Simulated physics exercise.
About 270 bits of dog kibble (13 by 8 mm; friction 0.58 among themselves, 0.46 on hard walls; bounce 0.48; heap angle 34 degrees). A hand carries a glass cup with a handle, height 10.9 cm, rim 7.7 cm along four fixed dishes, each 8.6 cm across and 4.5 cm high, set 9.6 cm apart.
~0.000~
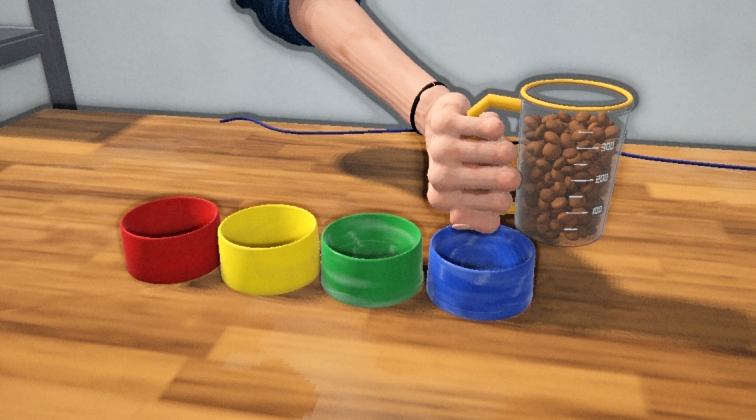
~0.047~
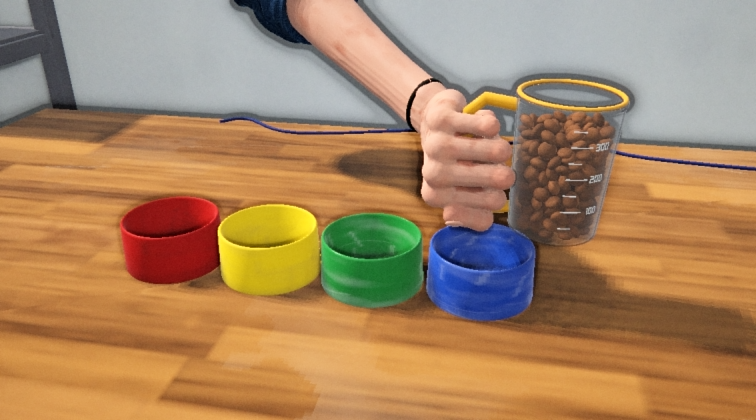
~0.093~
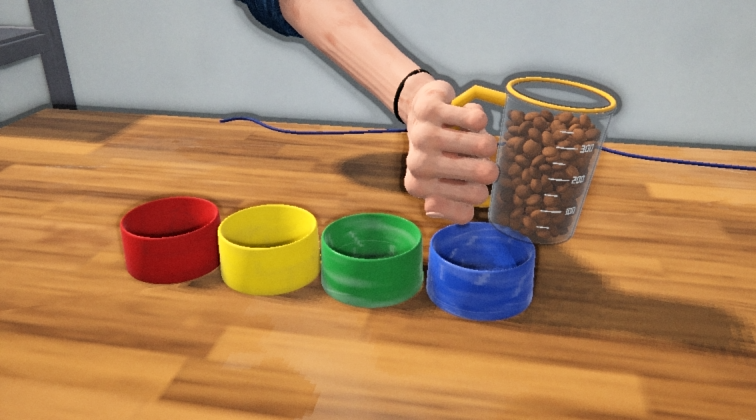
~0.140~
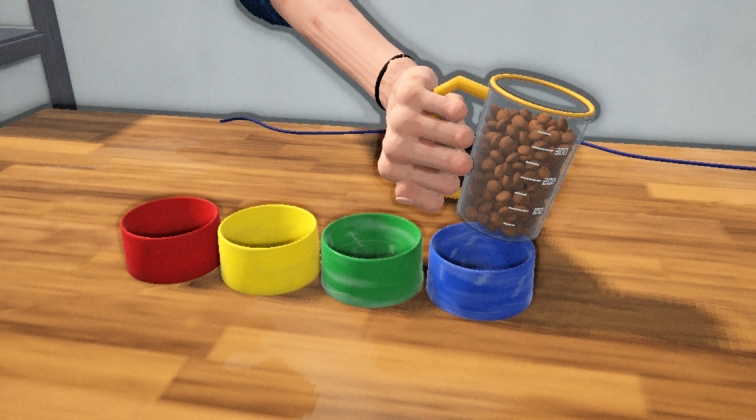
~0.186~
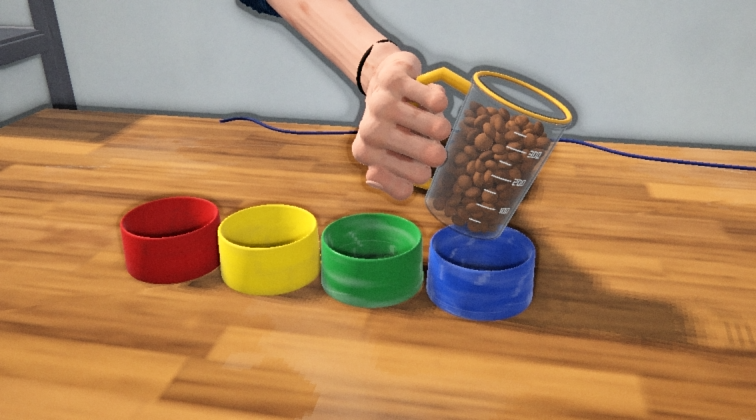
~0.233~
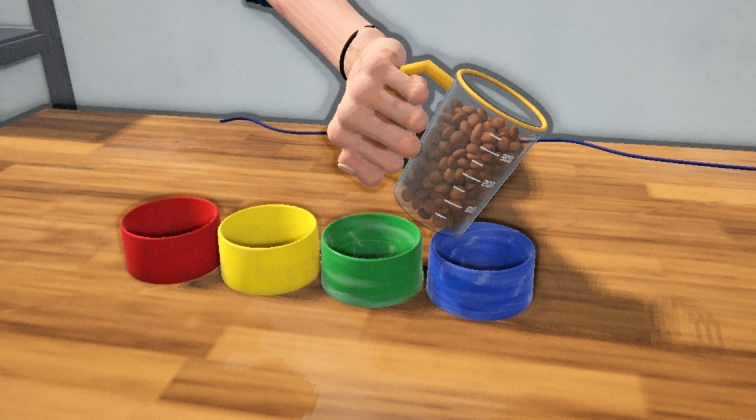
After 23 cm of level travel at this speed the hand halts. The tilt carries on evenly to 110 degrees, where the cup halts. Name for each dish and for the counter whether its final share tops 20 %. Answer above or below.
Red below, blue below, green above, yellow below, counter below.
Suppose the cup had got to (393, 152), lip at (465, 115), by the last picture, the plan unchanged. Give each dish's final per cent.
Red 0, blue 0, green 80, yellow 0.
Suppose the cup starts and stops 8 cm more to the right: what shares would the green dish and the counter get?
Then: Green 0; counter 30.
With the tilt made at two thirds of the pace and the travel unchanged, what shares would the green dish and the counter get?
Green 70, counter 10.
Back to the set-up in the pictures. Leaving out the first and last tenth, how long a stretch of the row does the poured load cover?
Some 6 cm.
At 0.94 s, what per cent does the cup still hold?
Roughly 70 per cent.
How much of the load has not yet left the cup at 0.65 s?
Some 100 per cent of the load.
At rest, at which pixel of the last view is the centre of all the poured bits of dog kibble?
Around (362, 248).
After 0.48 s, tilt 69 degrees; cup holds 100 %.
After 0.65 s, tilt 97 degrees; cup holds 100 %.
After 0.94 s, tilt 110 degrees; cup holds 70 %, green 30 %.
In the end, at 2.8 s, red 0 %, blue 0 %, green 80 %, yellow 0 %, counter 5 %, cup 15 %.
